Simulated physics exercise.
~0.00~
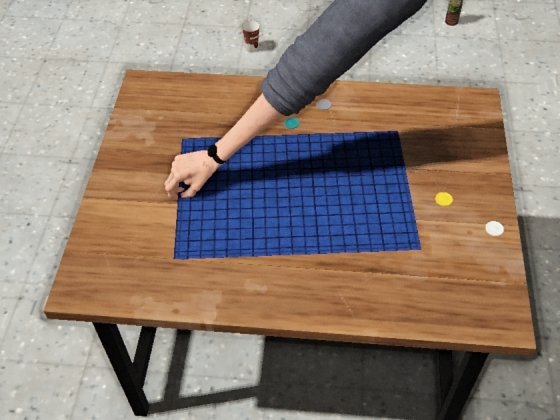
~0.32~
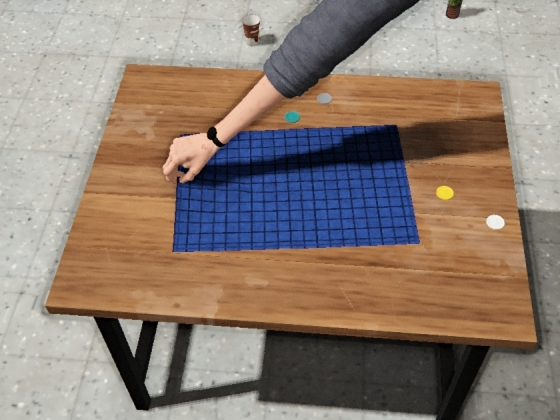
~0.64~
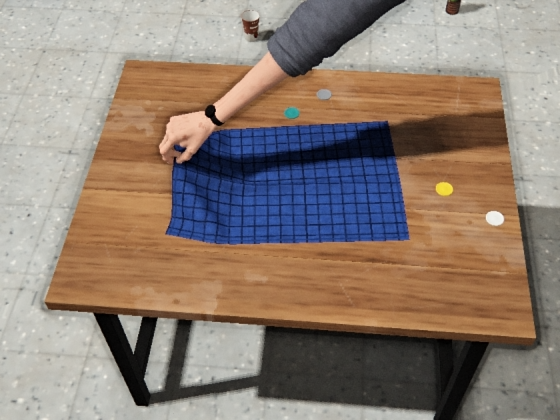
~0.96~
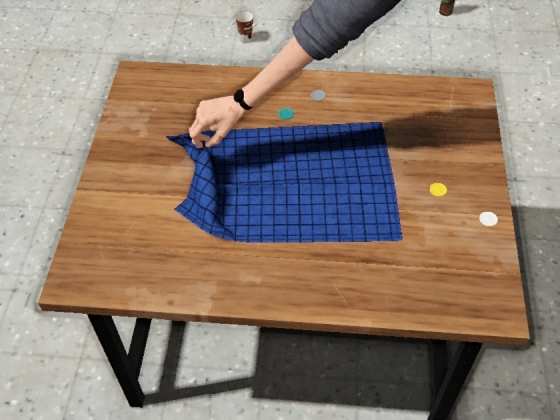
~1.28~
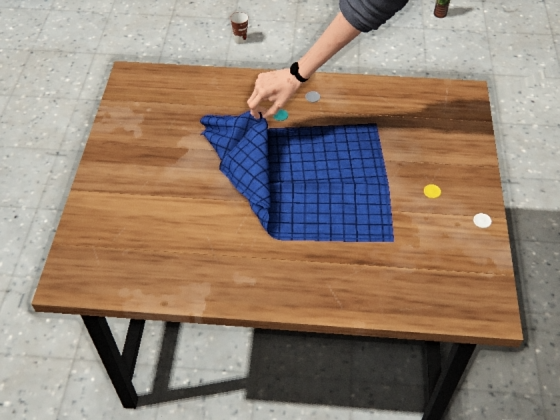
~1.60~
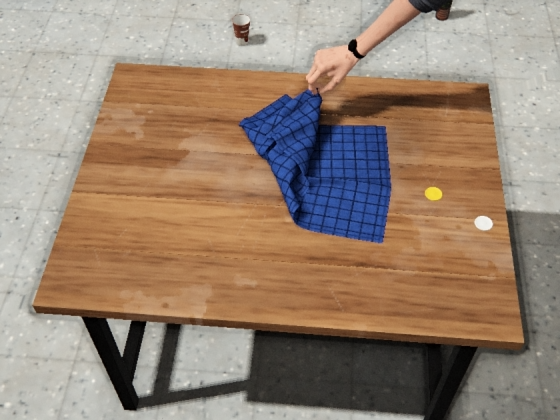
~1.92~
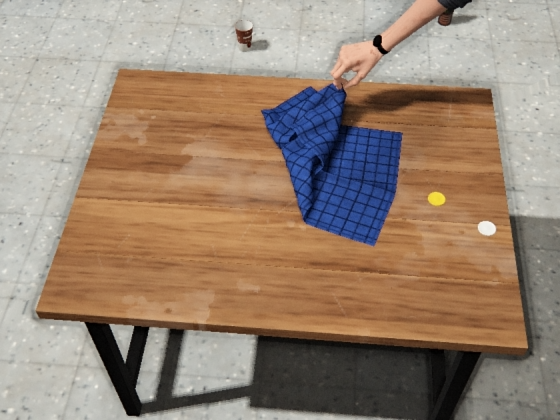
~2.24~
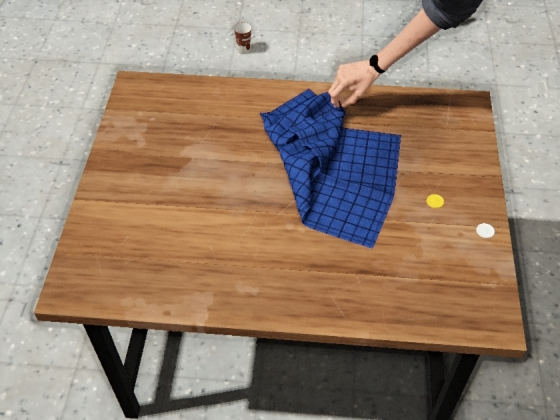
A hand with a dark wristband and grey sleeve reaches from the top over a wooden table, seen from above at a slight angle, and grips the left side of a blue checked cloth lying flat. Grey and teal discs sit just beyond its far edge, with yellow and white ones to the right. The hand pulls the cloth's upper left corner rightward, folding it over and dragging the bunched cloth along. It covers the teal and grey discs. Finally the hand lowers the corner near the far edge, leaving the cloth crumpled, the yellow and white discs uncovered.
